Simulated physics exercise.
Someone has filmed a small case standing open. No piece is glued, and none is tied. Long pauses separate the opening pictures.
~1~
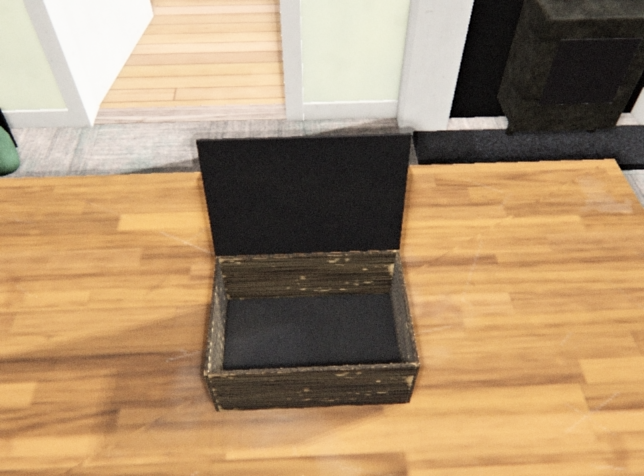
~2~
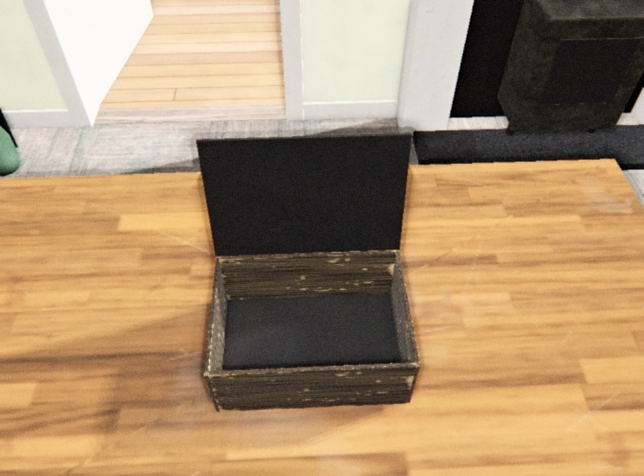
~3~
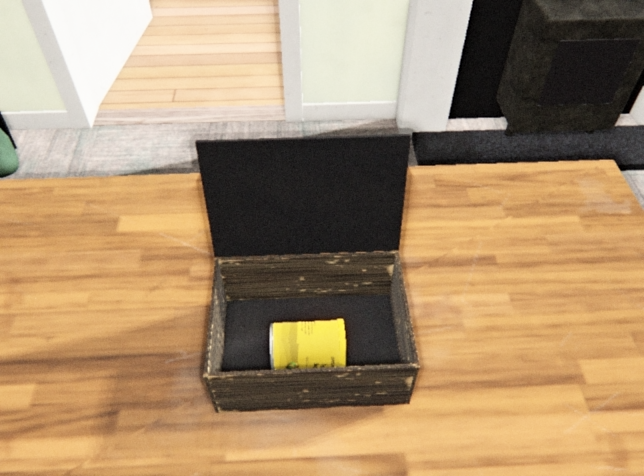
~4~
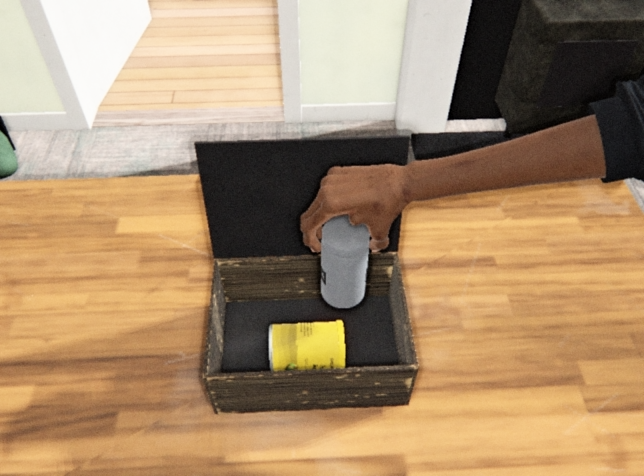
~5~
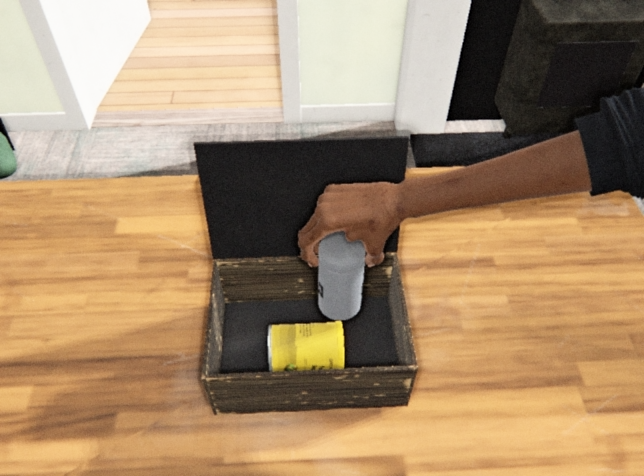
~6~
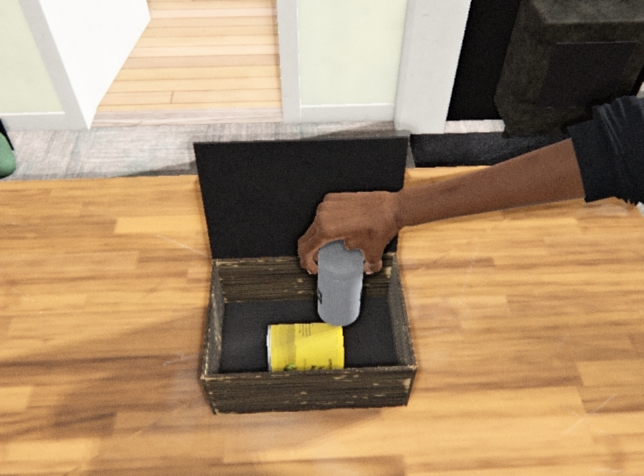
A hand lowers a grey jar into an open case where a yellow tin lies.
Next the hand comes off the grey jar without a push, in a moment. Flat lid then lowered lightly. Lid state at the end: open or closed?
Open.
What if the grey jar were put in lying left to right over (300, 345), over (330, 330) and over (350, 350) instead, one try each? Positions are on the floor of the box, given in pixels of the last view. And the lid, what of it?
Results in order: Lid down, lid down, lid down.
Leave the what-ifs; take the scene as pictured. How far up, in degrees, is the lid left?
Roughly 50 degrees above the rim.
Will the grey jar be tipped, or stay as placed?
In the end, the grey jar winds up askew.
Then, 0.40 s later than the last frame, grey jar tilted by 53° near (339, 300); yellow tin moved a little.
Then, 1.10 s later than the last frame, lid starting down; grey jar tilted by 53° near (338, 300); yellow tin moved a little.
Then, 1.50 s later than the last frame, lid 66° above the rim; grey jar tilted by 53° near (338, 300); yellow tin moved a little.
Then, 1.90 s later than the last frame, lid 49° above the rim; grey jar tilted by 53° near (338, 300); yellow tin moved a little.
When it is over, lid 49° above the rim; lying over in the box, grey jar; yellow tin as before. End places, in pixels of the last picture, grey jar near (338, 300).
